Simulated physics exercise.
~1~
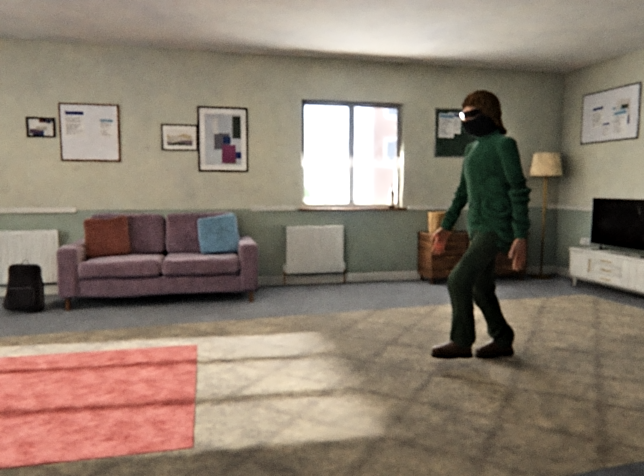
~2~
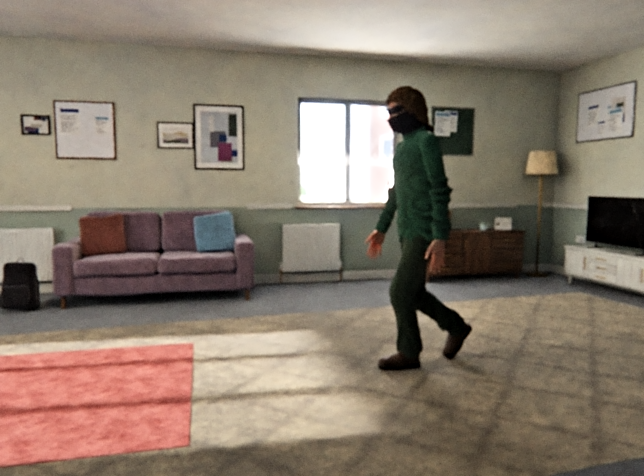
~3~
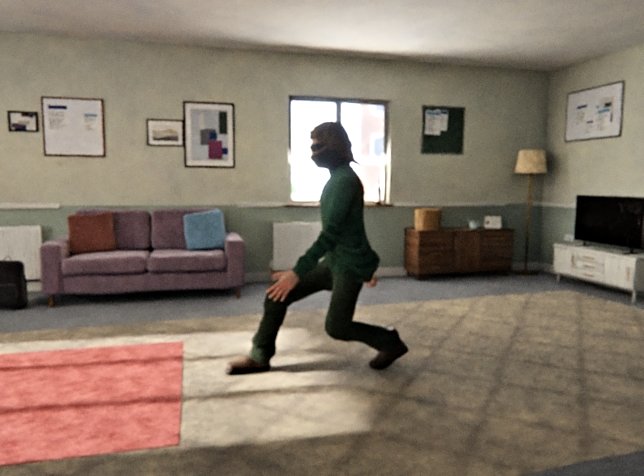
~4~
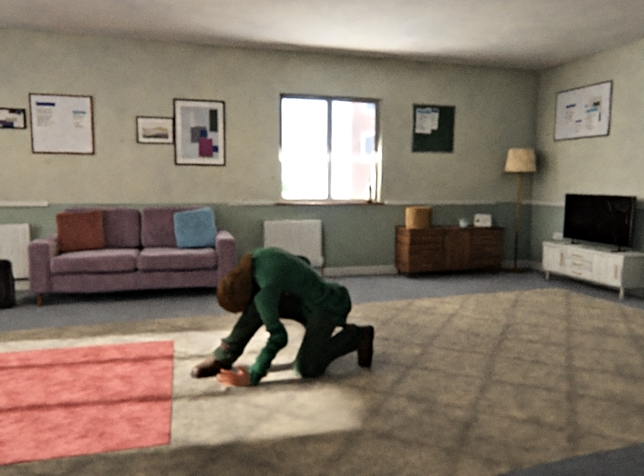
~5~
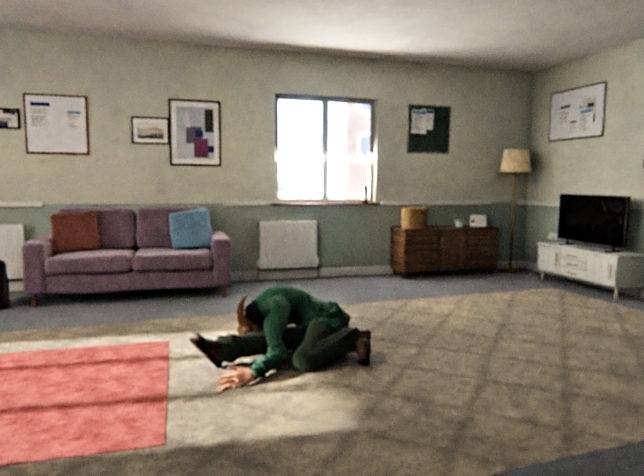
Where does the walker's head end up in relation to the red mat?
It ends up short of the mat's near edge, bowed low over the patterned floor to the right of the red area.
